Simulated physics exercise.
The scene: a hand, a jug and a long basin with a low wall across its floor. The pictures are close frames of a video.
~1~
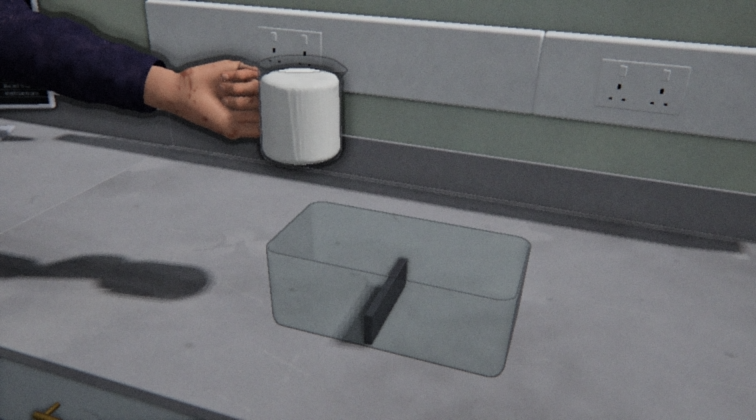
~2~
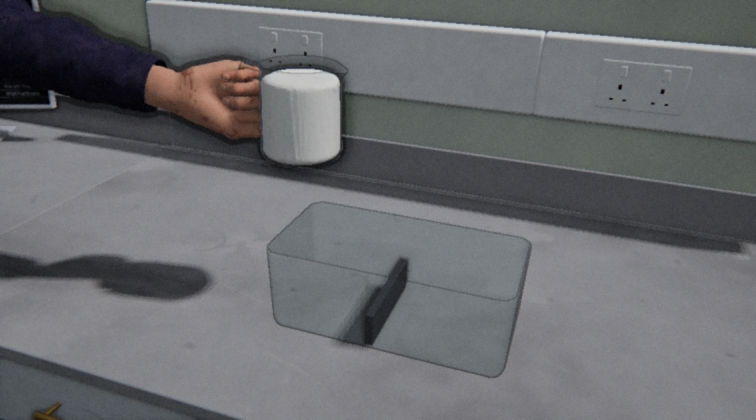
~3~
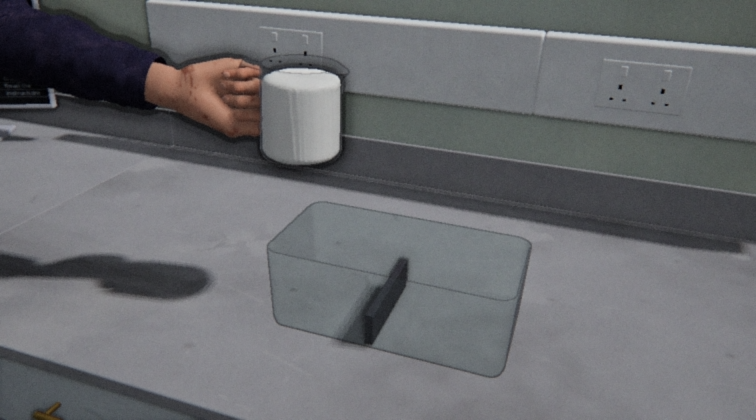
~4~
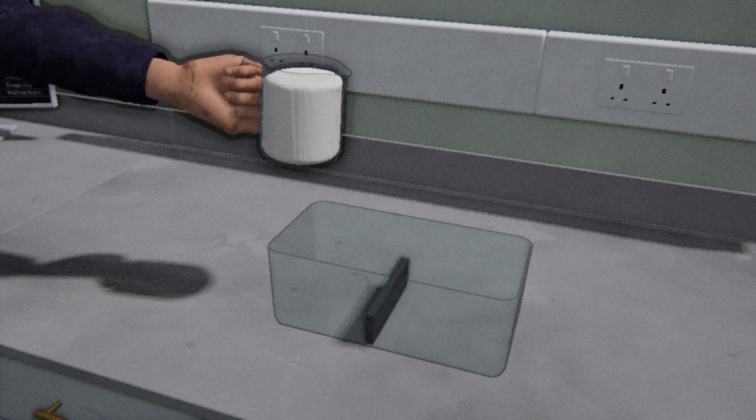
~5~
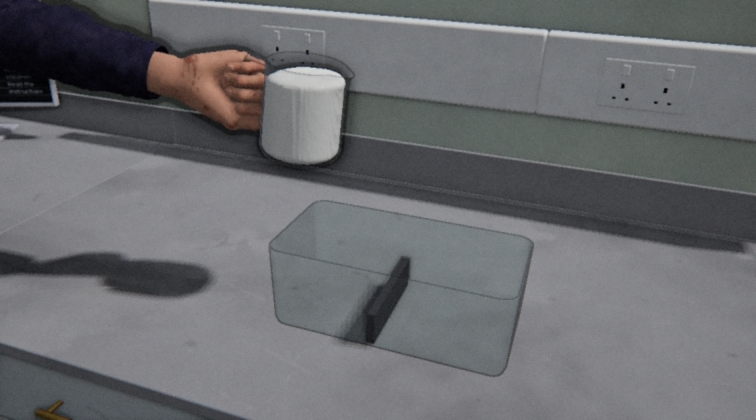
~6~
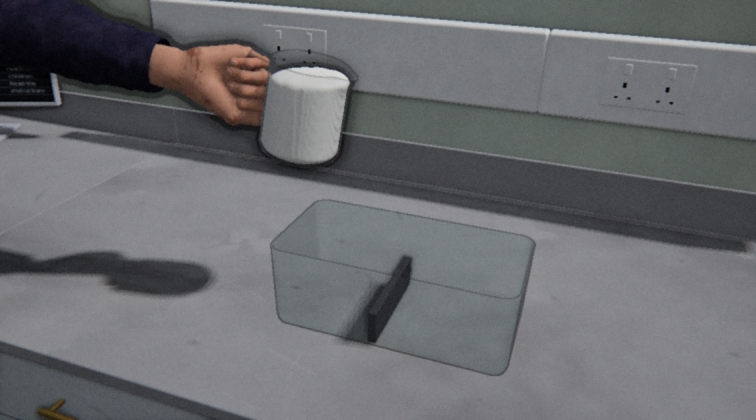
A hand held a white jug in the air above a grey counter, behind a clear basin with a low dark wall across its floor, then slowly tilted the jug slightly to the right.
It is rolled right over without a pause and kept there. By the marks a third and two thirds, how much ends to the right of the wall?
It comes to more than two thirds.
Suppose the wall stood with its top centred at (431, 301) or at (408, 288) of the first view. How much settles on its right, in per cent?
In turn 5 and 50 in a hundred.
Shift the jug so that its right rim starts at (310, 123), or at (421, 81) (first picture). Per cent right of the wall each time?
Roughly 0 per cent, and 95 per cent.
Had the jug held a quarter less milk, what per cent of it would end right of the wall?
Roughly 80 in a hundred.
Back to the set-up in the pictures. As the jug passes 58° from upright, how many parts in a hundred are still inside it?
It comes to 85 per cent or so.
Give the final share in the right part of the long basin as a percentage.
Some 85 per cent.
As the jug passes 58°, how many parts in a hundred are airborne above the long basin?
About 10 per cent.
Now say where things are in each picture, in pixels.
In the first frame, tilt 0°; pouring edge (346, 70); surface from (268, 73) to (338, 82); the long basin's rim runs from (290, 224) to (524, 270); the wall's top is at (387, 286).
In the second frame, tilt 0°; pouring edge (347, 71); surface from (268, 73) to (339, 82).
In the third frame, tilt 2°; pouring edge (348, 72); surface from (269, 73) to (339, 82).
In the fourth frame, tilt 4°; pouring edge (351, 74); surface from (271, 73) to (342, 82).
In the fifth frame, tilt 7°; pouring edge (354, 76); surface from (274, 72) to (345, 82).
In the sixth frame, tilt 10°; pouring edge (358, 79); surface from (276, 73) to (350, 82).
A moment on, the jug is tipped part way and 86 per cent is still to pour, 0 is left of the wall and 2 right of it.
Next, the jug is tipped on its side and 41 per cent is still to pour, 1 is left of the wall and 36 right of it.
Then the jug is tipped on its side and 8 per cent is still to pour, 5 is left of the wall and 80 right of it.
Later the jug is tipped on its side and 1 per cent is still to pour, 11 is left of the wall and 86 right of it.
At rest 13 per cent lies left of the wall, 86 right of it and 1 outside.
